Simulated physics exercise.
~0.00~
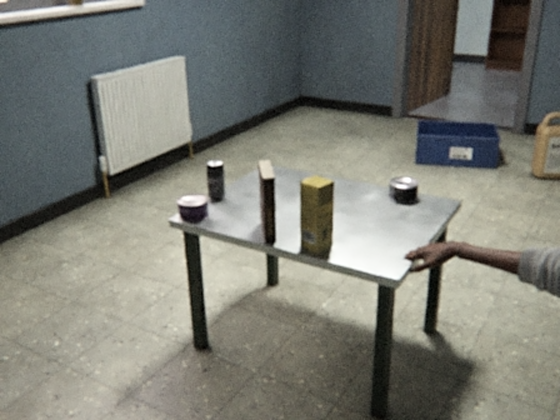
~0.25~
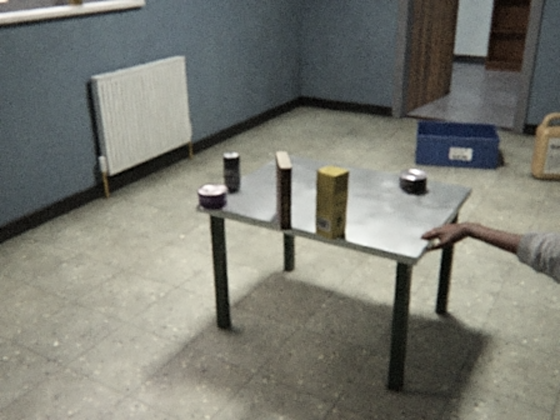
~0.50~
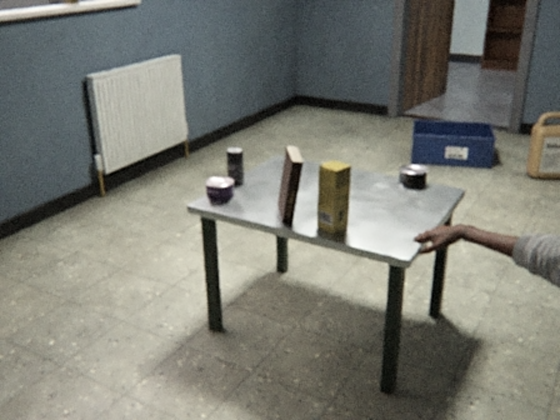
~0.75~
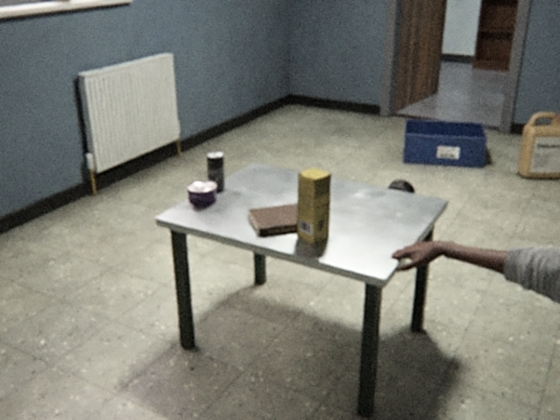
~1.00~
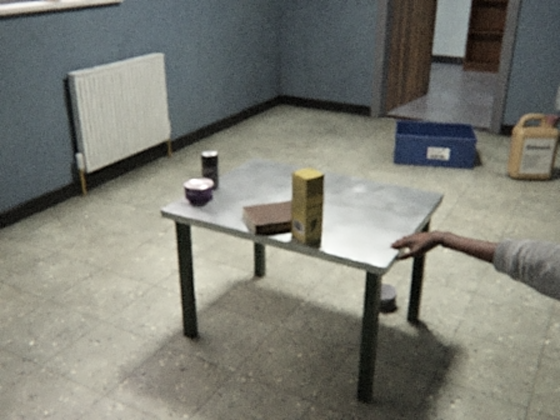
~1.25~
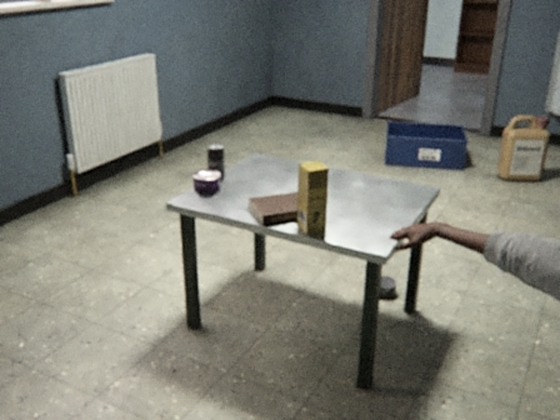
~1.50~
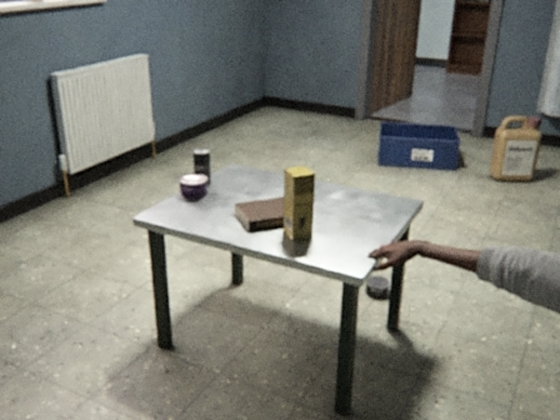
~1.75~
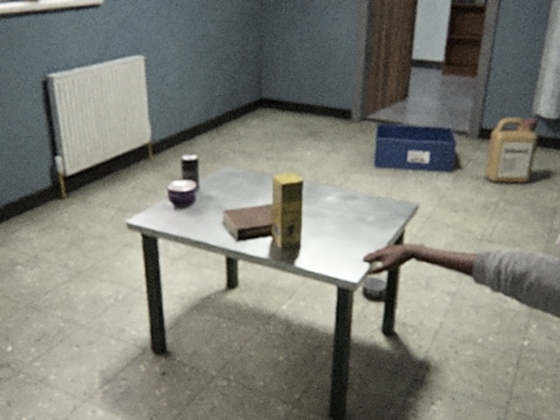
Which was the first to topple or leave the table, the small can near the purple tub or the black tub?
The black tub was first, dropping off the table and ending up on the floor, while the small can stayed upright on top.
